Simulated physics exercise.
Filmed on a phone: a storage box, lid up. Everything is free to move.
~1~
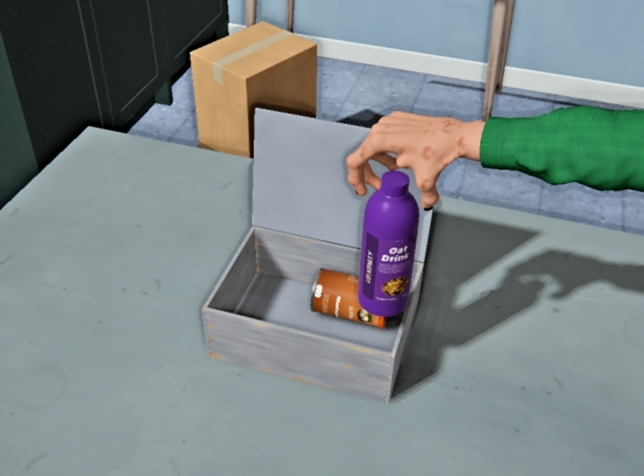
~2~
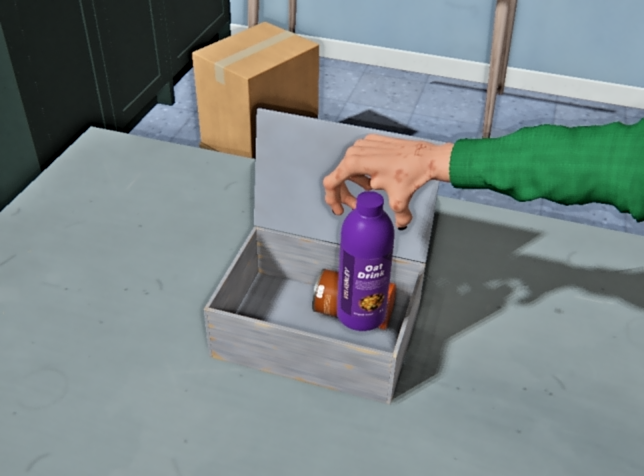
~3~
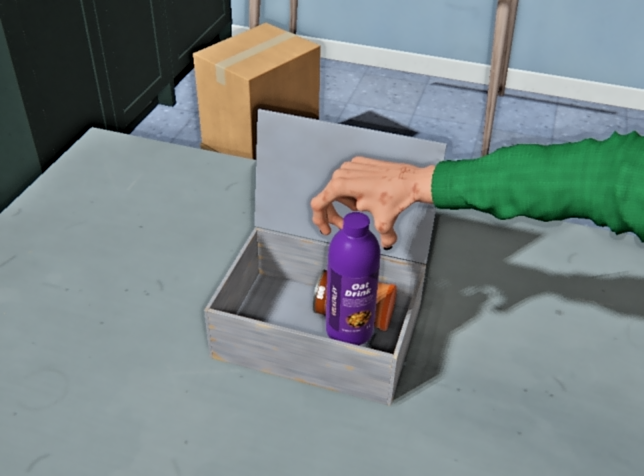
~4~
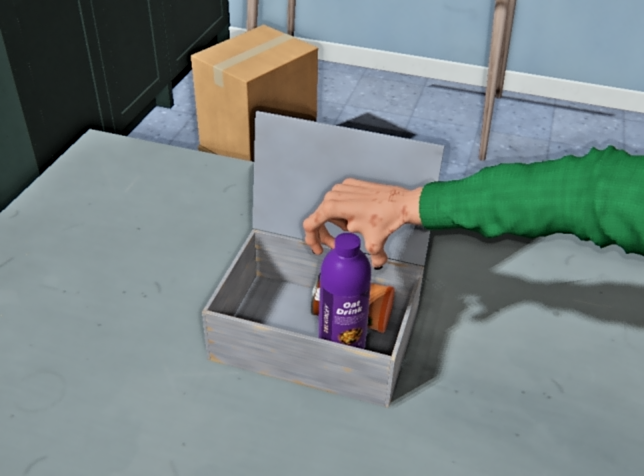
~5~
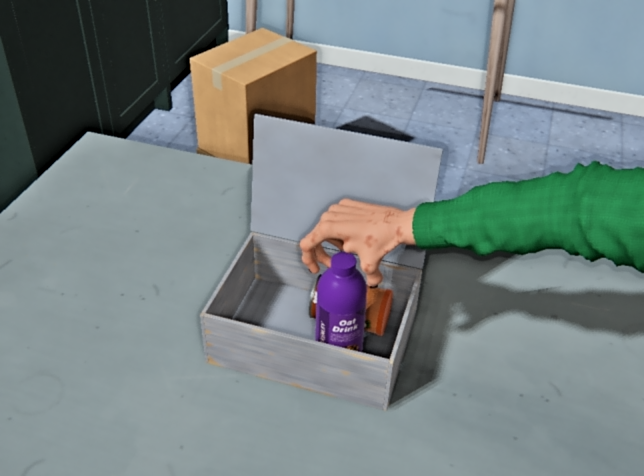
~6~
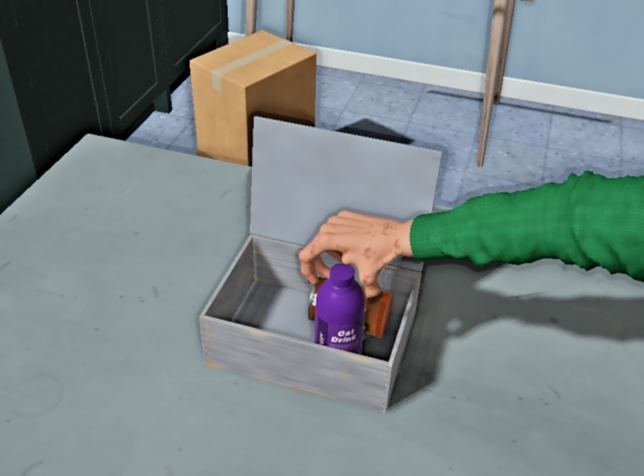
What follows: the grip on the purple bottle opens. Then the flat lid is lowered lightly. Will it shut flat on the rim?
As it turns out, it stays ajar.
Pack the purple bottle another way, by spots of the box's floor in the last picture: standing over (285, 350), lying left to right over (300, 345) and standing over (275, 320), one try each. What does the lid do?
First try: It will not close; second try: It shuts flat; third try: It stays ajar.
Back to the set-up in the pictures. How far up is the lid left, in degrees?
Some 40° above the rim.
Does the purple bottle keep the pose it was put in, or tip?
The purple bottle stays as placed.
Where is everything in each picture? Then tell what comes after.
On its way; purple bottle (389, 243); orange tin (352, 298), in the first picture.
On its way; purple bottle (365, 260), in the second picture.
On its way; purple bottle (353, 279), in the third picture.
On its way; purple bottle (344, 297), in the fourth picture.
On its way; purple bottle (341, 314), in the fifth picture.
Put in, still held; purple bottle (339, 324), in the sixth picture.
Then, 1.20 s on from there, lid starting down.
Then, 1.60 s on from there, lid 58° above the rim.
Then, 2.50 s on from there, lid 38° above the rim.
In the end, lid 38° above the rim; both unmoved. At the end, from the last picture's camera, purple bottle near (339, 324).
